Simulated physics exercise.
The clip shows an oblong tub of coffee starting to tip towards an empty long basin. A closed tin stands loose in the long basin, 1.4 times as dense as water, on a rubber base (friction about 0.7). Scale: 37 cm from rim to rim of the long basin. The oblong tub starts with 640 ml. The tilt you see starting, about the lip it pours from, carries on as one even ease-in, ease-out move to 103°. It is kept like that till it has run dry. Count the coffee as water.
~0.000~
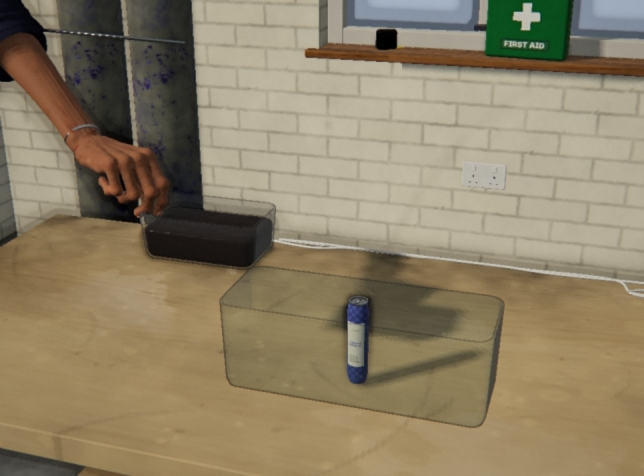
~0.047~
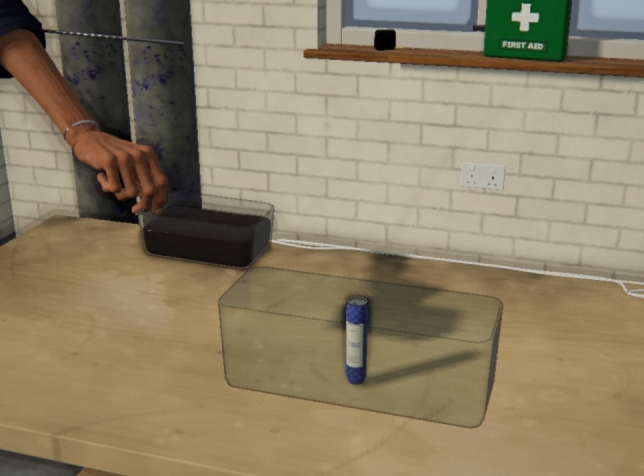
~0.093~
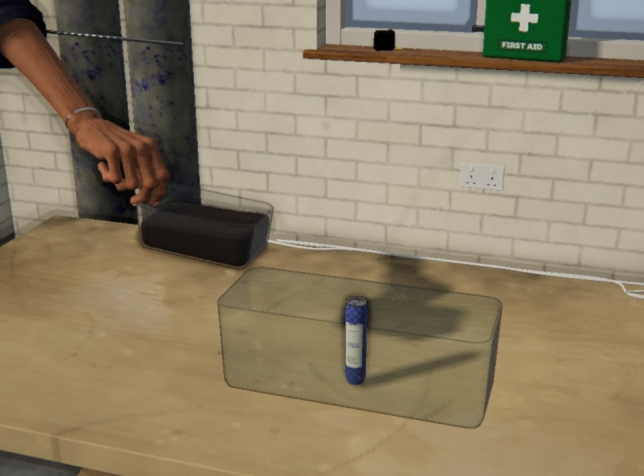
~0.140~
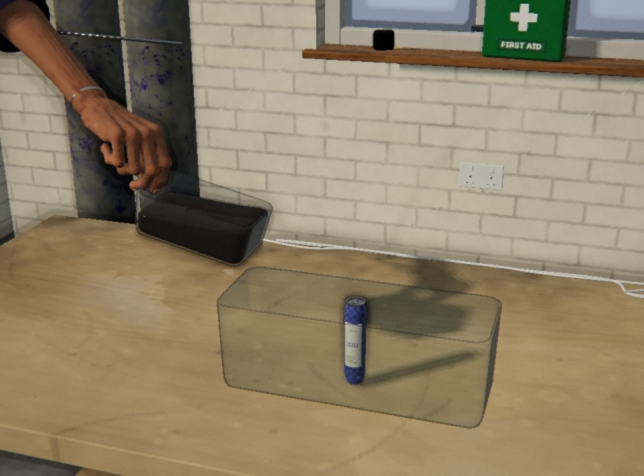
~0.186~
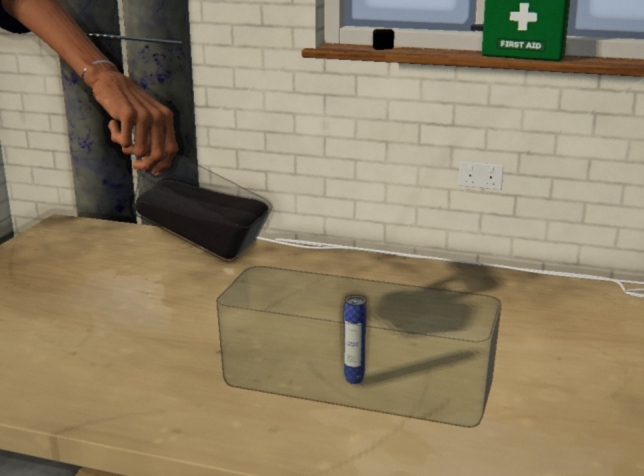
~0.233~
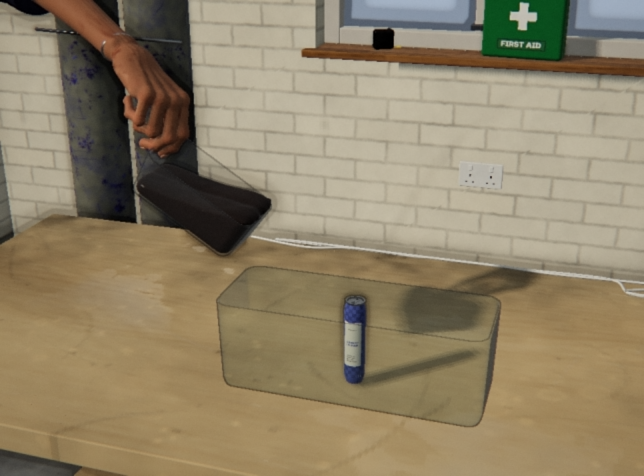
A room with a white brick wall, a window ledge and a green first aid box is seen from slightly above a pale wooden table, the view holding still. A clear tub of dark liquid sits at the back left below a hand, and a blue tin with a pale label stands in a clear, long basin nearer the middle. The hand rises slightly and shifts right as the tub tilts rightward, slowly then faster, its left end lifting.
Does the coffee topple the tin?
It falls.
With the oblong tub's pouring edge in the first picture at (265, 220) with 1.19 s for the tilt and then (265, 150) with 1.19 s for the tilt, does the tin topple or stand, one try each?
First it remains upright; then it keeps standing.
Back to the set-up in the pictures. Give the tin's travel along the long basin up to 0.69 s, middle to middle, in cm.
About 2 cm.
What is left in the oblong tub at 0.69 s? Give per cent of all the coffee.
About 1 per cent.
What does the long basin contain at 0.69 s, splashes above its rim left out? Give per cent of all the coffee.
About 88 per cent.
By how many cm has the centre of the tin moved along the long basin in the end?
Some 8.0 cm.
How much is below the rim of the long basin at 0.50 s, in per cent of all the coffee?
Near 14 in a hundred.
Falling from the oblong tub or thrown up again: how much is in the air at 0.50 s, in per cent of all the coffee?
Near 64 in a hundred.
After 0.50 s the tilt is 94° and 21 per cent is still to pour; the tin stands where it began.
After 0.69 s the tilt is 103° and 1 per cent is still to pour; the tin leans 19°.
After 0.89 s the tilt is 103° and 0 per cent is still to pour; the tin lies on its side.
After 1.11 s the tilt is 103° and 0 per cent is still to pour; the tin lies on its side.
In the end the tin lies on its side.
